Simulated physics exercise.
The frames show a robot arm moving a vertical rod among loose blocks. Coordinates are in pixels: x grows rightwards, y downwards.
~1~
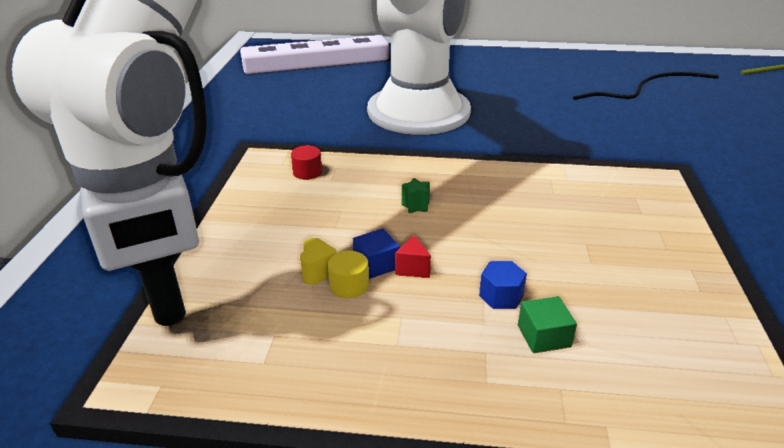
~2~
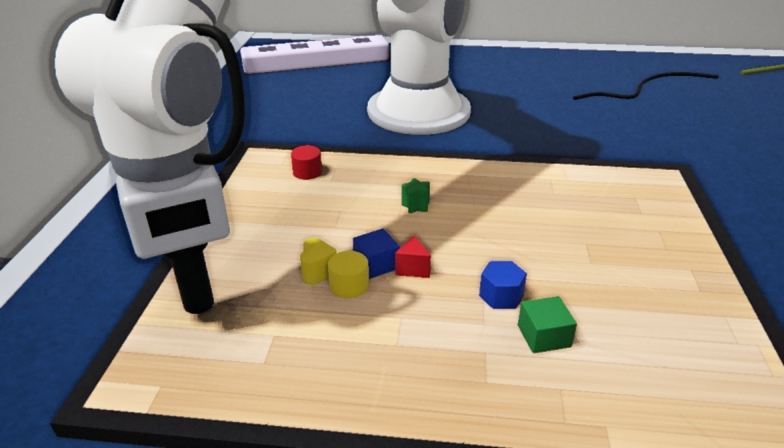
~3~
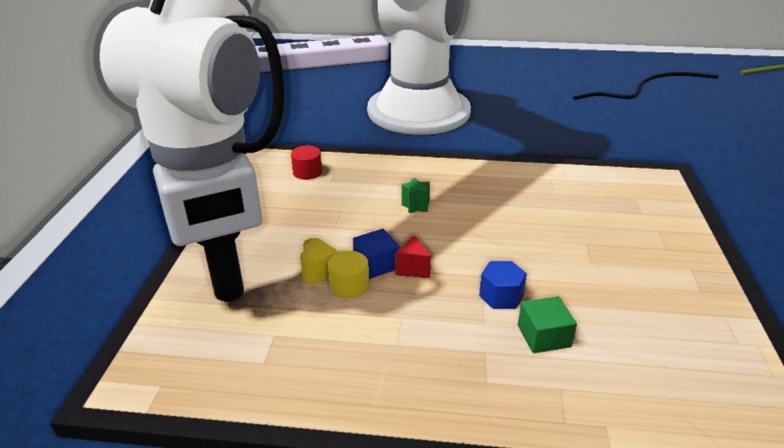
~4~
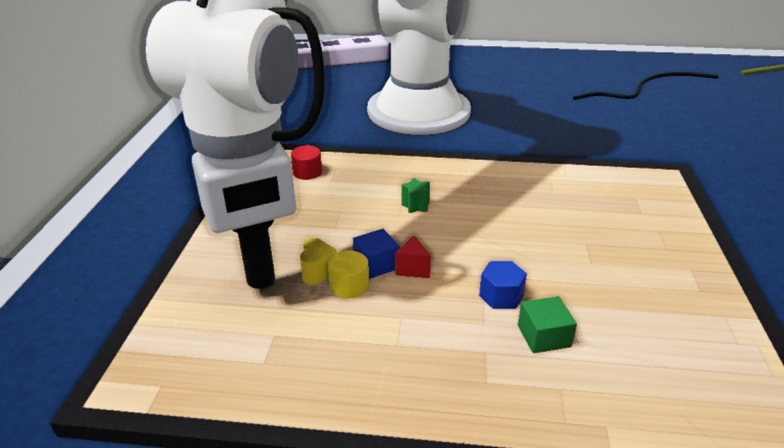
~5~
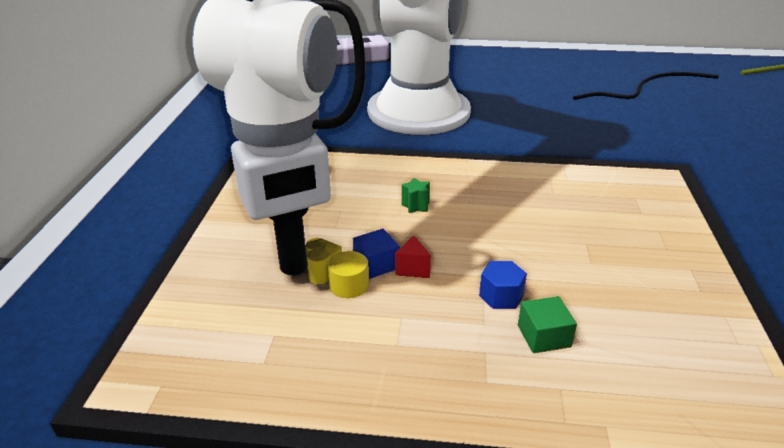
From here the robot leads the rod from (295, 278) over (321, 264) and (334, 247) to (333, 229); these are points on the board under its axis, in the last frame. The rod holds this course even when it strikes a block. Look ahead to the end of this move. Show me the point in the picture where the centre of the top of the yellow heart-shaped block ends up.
I'd place it at (357, 225), taking the centre of its top.
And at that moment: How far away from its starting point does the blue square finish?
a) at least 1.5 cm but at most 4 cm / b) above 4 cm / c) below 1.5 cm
a - at least 1.5 cm but at most 4 cm.
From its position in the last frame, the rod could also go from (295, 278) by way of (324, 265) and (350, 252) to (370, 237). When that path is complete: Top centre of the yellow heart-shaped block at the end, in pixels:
Near (394, 214).
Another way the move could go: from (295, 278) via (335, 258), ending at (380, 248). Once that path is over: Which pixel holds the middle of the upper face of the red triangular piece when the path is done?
The middle of its upper face will lie at (441, 254).
On the path given first. One third of the way, rod (320, 253); yellow heart-shaped block (345, 238); yellow disc (355, 263); blue square (385, 237), turned 15° clockwise; red triangular piece (417, 248).
Two thirds of the way, rod (333, 235); yellow heart-shaped block (357, 226), turned 20° clockwise; yellow disc (355, 263); blue square (392, 234), turned 40° clockwise; red triangular piece (418, 248).
At the end, rod (332, 219); yellow heart-shaped block (357, 225), turned 25° clockwise; yellow disc (355, 263); blue square (392, 234), turned 40° clockwise; red triangular piece (418, 248).
